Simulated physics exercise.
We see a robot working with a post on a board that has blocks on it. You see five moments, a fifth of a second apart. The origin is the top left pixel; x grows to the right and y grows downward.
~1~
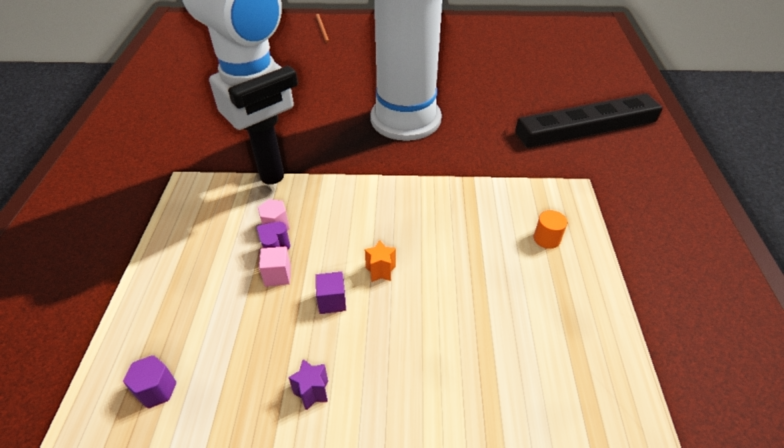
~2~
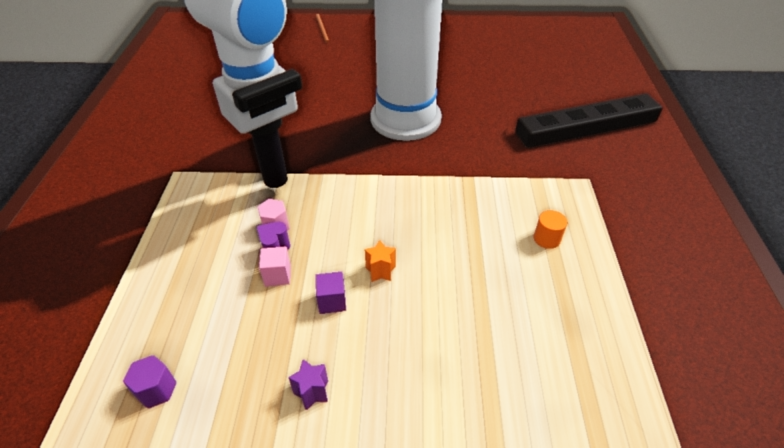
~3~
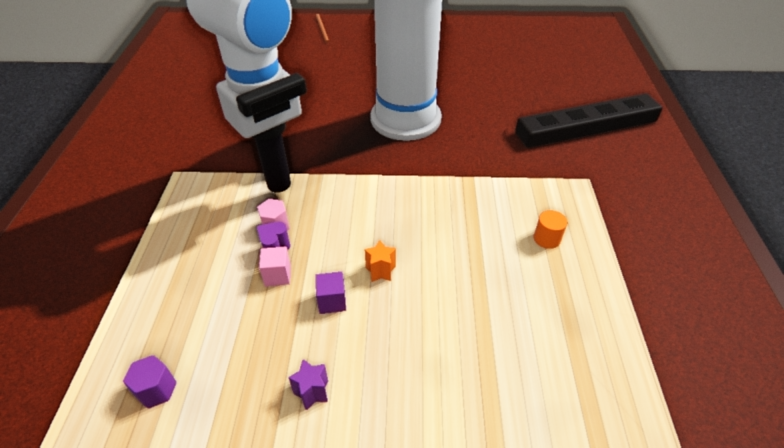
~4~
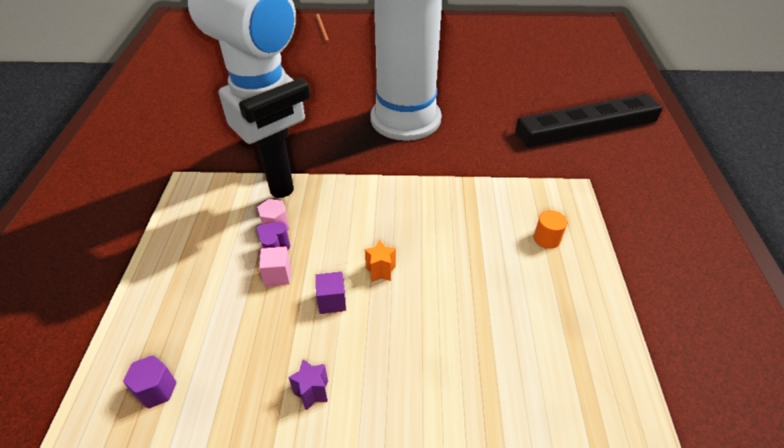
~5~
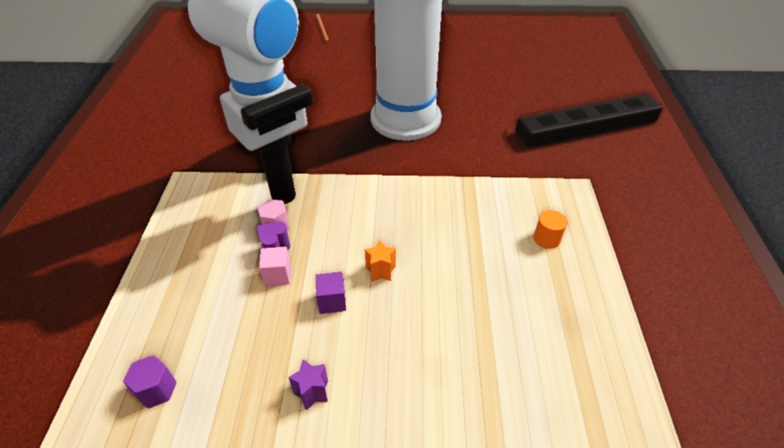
A robot arm moves its black post slightly down and right beside unmoving colored blocks.
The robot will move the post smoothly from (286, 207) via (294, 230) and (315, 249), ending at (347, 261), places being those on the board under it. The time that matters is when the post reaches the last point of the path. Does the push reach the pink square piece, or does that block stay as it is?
It's moved.
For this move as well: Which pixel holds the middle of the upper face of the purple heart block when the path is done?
In the picture, it is at (264, 243).
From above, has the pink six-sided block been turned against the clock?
No, I don't think so.
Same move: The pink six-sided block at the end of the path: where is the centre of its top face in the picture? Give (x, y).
The centre of its top will be at (266, 223).
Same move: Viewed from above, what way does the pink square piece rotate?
It turns counter-clockwise.
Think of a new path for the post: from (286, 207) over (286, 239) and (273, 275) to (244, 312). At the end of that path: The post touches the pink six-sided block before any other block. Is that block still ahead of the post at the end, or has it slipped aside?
At that point it is off to one side or behind.
What follows on the original path. One third of the way, post at (292, 220); purple heart block at (264, 242); pink six-sided block at (266, 222), turned 40° clockwise; pink square piece at (271, 263), turned 25° anticlockwise.
Two thirds of the way, post at (313, 239); purple heart block at (264, 243); pink six-sided block at (266, 223), turned 45° clockwise; pink square piece at (271, 263), turned 25° anticlockwise.
At the end, post at (345, 250); purple heart block at (264, 243); pink six-sided block at (266, 223), turned 45° clockwise; pink square piece at (271, 263), turned 25° anticlockwise; orange star block in place.
